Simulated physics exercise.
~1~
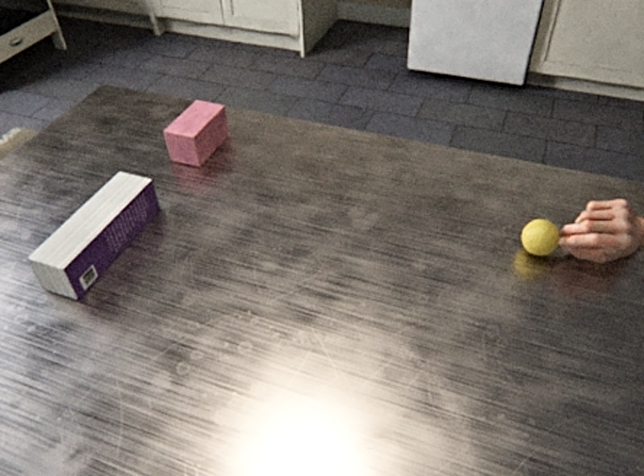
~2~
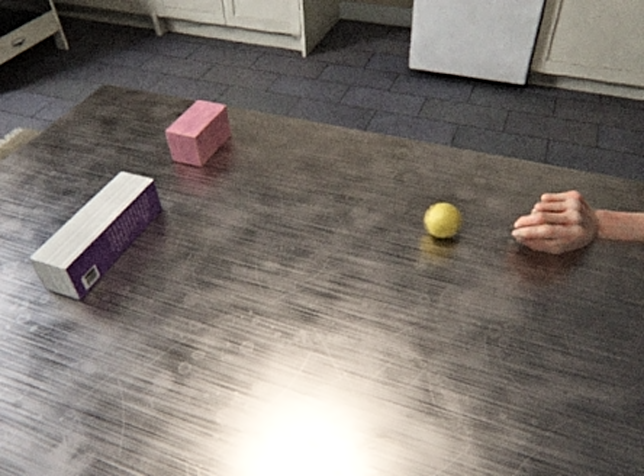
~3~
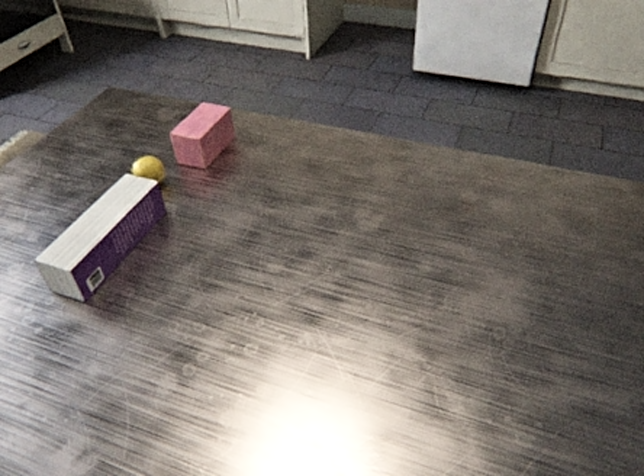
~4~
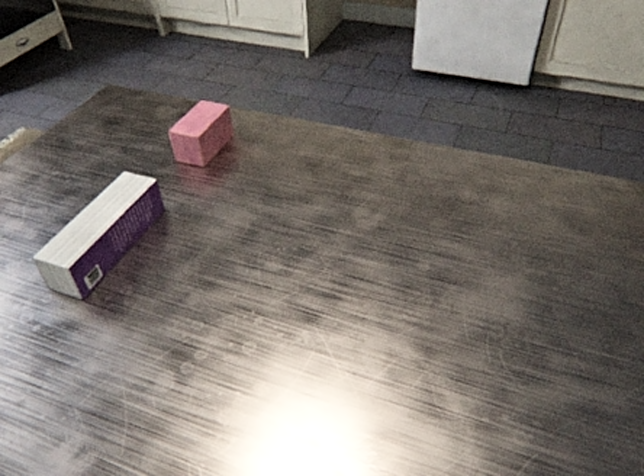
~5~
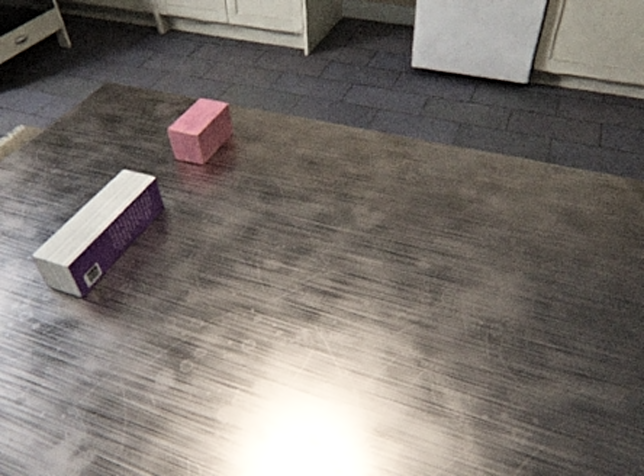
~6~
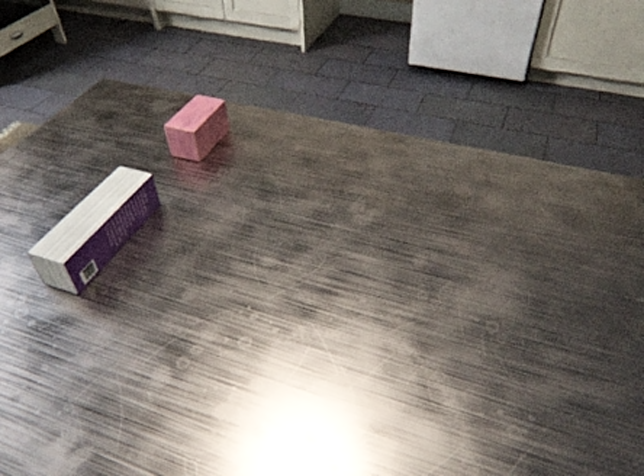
A yellow lemon rests by a hand at the right of a dark, streaked tabletop, seen from above at an angle by a slightly swaying camera, with a grey tiled floor and pale cabinets beyond. At the left lie a purple book with its white side up and, farther back, a pink block, with a gap between them. The hand releases the lemon and draws back as it rolls left across the table. The lemon reaches the gap, passes through and goes out of sight. The book and block stay in place on the otherwise empty table.
